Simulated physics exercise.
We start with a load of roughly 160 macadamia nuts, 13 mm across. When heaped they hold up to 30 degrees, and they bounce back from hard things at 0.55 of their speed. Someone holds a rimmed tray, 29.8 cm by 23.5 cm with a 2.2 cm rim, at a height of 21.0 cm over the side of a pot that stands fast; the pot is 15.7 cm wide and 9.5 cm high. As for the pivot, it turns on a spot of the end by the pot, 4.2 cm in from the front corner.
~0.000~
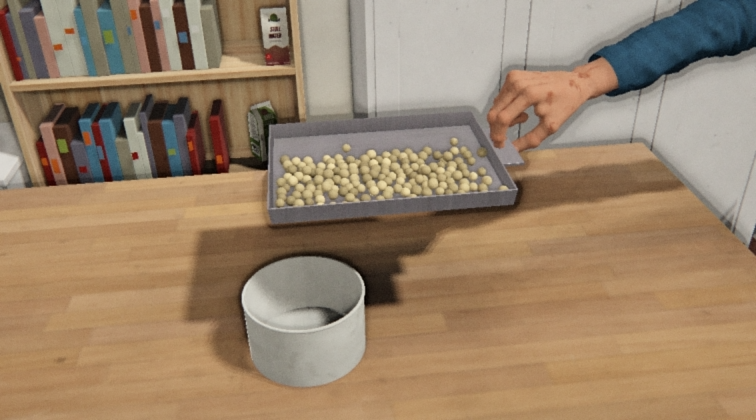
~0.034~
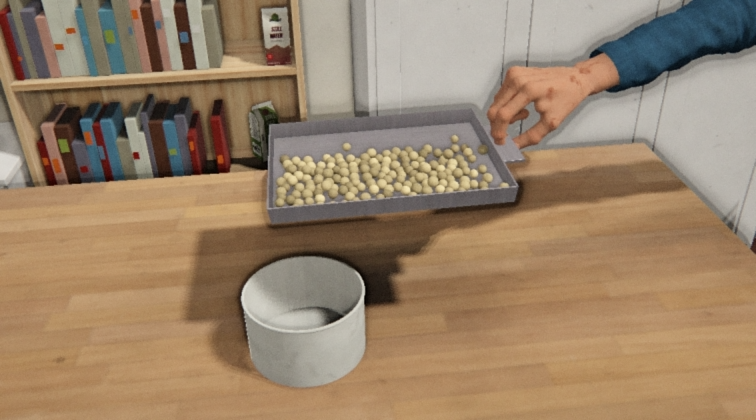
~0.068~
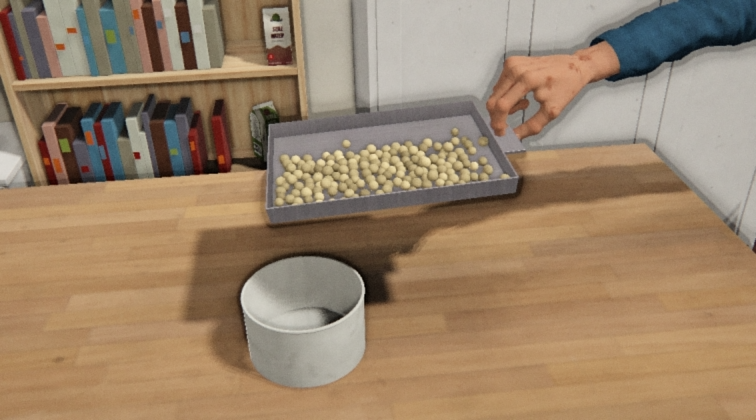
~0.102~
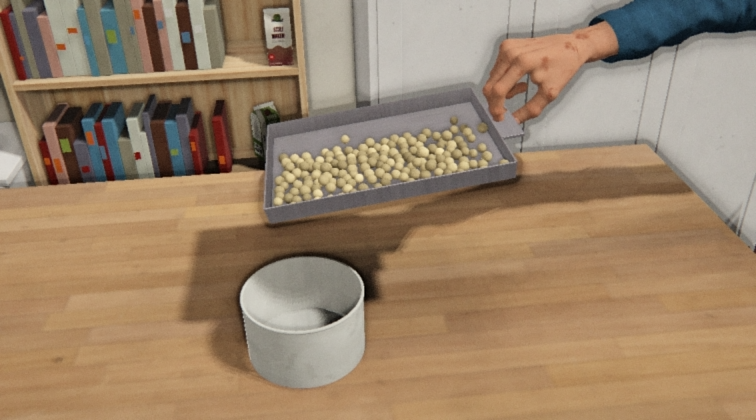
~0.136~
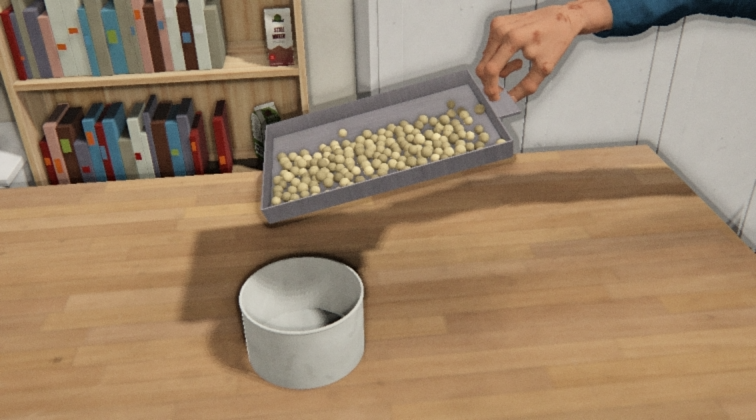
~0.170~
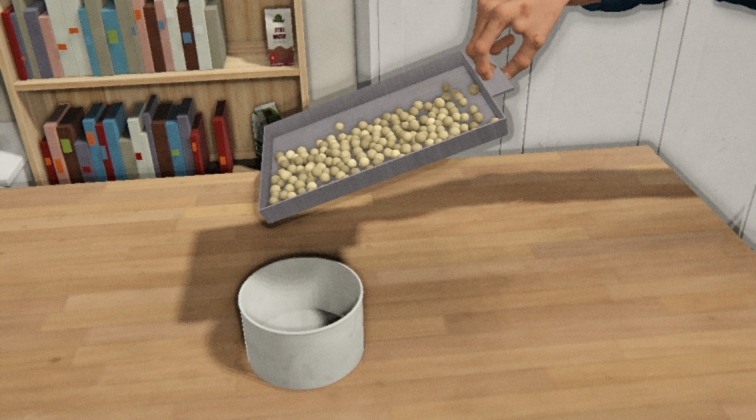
A rimmed gray tray of round, pale nuts tilted slowly, then faster, its right end rising with the hand beside it while its left end stayed low near a still, whitish pot.
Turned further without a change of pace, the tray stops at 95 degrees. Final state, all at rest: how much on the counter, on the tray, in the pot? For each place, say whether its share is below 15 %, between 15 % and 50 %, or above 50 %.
In order: Counter: The majority, left on the tray: A small number, pot: A small number.
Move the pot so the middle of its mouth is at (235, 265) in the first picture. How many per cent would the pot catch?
About 55 per cent.
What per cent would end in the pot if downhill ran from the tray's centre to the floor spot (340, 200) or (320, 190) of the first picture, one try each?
Around 45 % for the first direction, around 20 % for the second.
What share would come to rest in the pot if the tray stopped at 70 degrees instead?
Around 0 %, I reckon.
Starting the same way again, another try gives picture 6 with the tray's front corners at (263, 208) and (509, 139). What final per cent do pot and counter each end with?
In the pot: 0 per cent; on the counter: 100 per cent.
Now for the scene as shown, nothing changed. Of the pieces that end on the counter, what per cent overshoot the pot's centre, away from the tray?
100 %.
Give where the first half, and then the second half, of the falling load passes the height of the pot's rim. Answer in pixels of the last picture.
Roughly (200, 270) to start, and after that (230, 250).
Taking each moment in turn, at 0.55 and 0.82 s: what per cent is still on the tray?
Sequence: 100; 10.
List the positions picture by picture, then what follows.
Tray tilt 0 degrees, front corners at (270, 208) and (514, 189); middle of the pieces at (382, 178); pot at (303, 291), in the first picture.
Tray tilt 1 degrees, front corners at (270, 207) and (515, 185); middle of the pieces at (382, 177), in the second picture.
Tray tilt 3 degrees, front corners at (269, 207) and (515, 176), lowest corner left back; middle of the pieces at (381, 173), in the third picture.
Tray tilt 7 degrees, front corners at (266, 207) and (514, 161), lowest corner left back; middle of the pieces at (380, 166), in the fourth picture.
Tray tilt 13 degrees, front corners at (264, 208) and (510, 140), lowest corner left back; middle of the pieces at (377, 157), in the fifth picture.
Tray tilt 19 degrees, front corners at (261, 208) and (503, 118), lowest corner left back; middle of the pieces at (373, 147); pot at (301, 292). Its pace works out near 170 degrees a second, in the sixth picture.
Then, at 0.40 s, tilt 58 degrees; the tray holds 100 %, the pot 0 %.
After 0.55 s, tilt 84 degrees; the tray holds 100 %, the pot 0 %.
After 0.82 s, tilt 95 degrees; the tray holds 10 %, the pot 0 %.
By 1.9 s all is still; counter 100 %, tray 0 %, pot 0 %.
